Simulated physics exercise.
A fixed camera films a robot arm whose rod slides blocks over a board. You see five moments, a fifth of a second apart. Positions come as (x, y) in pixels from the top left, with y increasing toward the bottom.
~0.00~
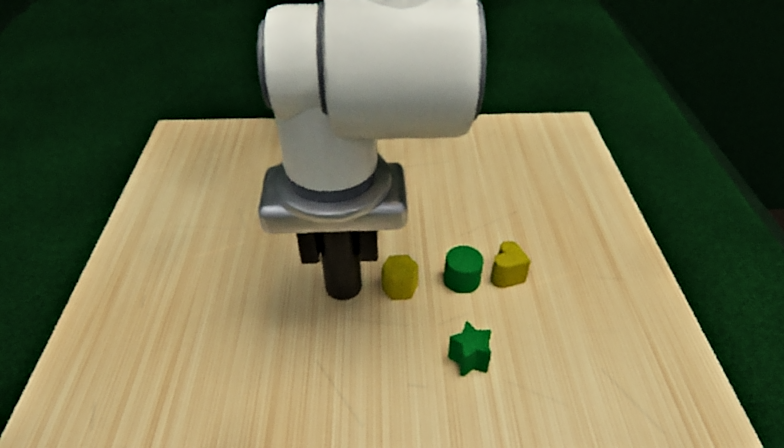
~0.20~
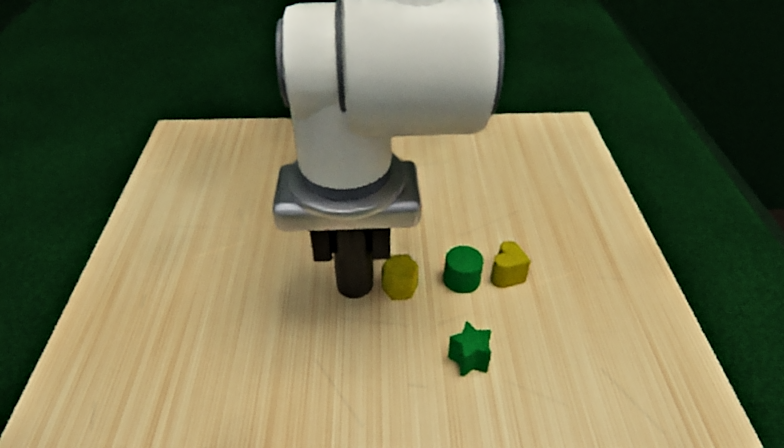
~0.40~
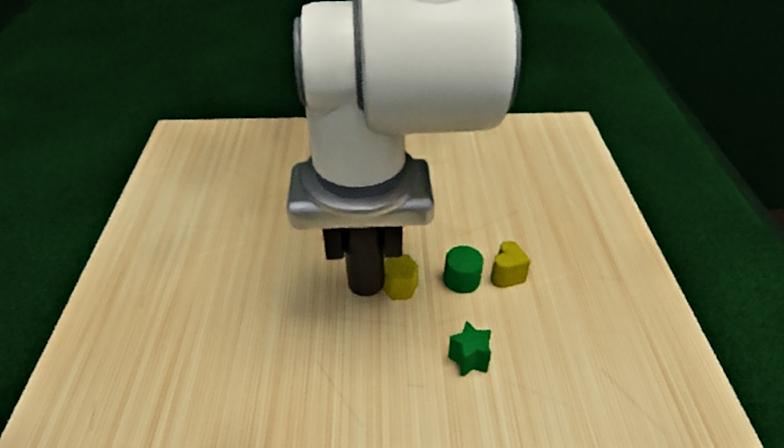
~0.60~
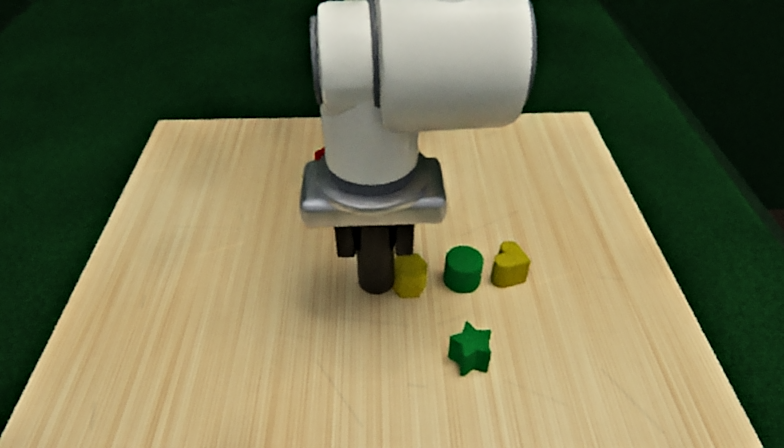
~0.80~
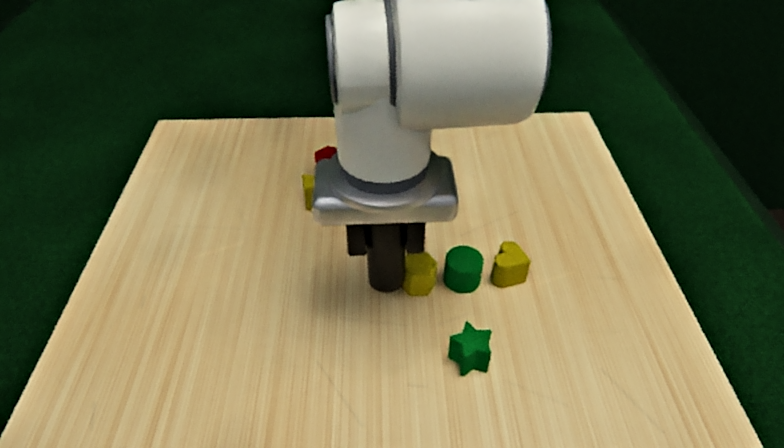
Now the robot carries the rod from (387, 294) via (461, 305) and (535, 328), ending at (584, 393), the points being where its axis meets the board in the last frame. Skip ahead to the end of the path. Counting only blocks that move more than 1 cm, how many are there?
It's going to be two.
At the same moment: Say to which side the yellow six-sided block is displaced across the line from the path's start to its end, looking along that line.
Taking start-to-end as forward, the block's sideways shift goes to the left.
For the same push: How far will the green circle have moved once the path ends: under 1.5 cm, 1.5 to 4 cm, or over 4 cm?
It ends 1.5 to 4 cm away.
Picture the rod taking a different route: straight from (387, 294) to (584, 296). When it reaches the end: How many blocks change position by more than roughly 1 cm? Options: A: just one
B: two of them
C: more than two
C - more than two.
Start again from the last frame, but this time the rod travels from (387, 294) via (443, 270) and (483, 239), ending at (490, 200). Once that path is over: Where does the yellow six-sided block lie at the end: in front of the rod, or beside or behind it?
At that point it is off to one side or behind.
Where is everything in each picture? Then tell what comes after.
Rod's lower end (344, 286); yellow six-sided block (400, 266); green circle (465, 258); green star (473, 338); yellow heart-shaped block (511, 254), in the first picture.
Rod (355, 284); blocks still, in the second picture.
Rod (366, 283); blocks still, in the third picture.
Rod (376, 281); yellow six-sided block (409, 264), in the fourth picture.
Rod (386, 279); yellow six-sided block (419, 262); green circle (465, 258); green star (473, 338); yellow heart-shaped block (511, 254), in the fifth picture.
The first path, step by step. One third of the way, rod (464, 290); yellow six-sided block (453, 255), turned 105° anticlockwise; green circle (485, 246); yellow heart-shaped block (516, 255).
Two thirds of the way, rod (540, 314); yellow six-sided block (453, 255), turned 105° anticlockwise; green circle (485, 246); yellow heart-shaped block (516, 255).
At the end, rod (591, 379); yellow six-sided block (453, 255), turned 105° anticlockwise; green circle (485, 246); green star still; yellow heart-shaped block (516, 255).
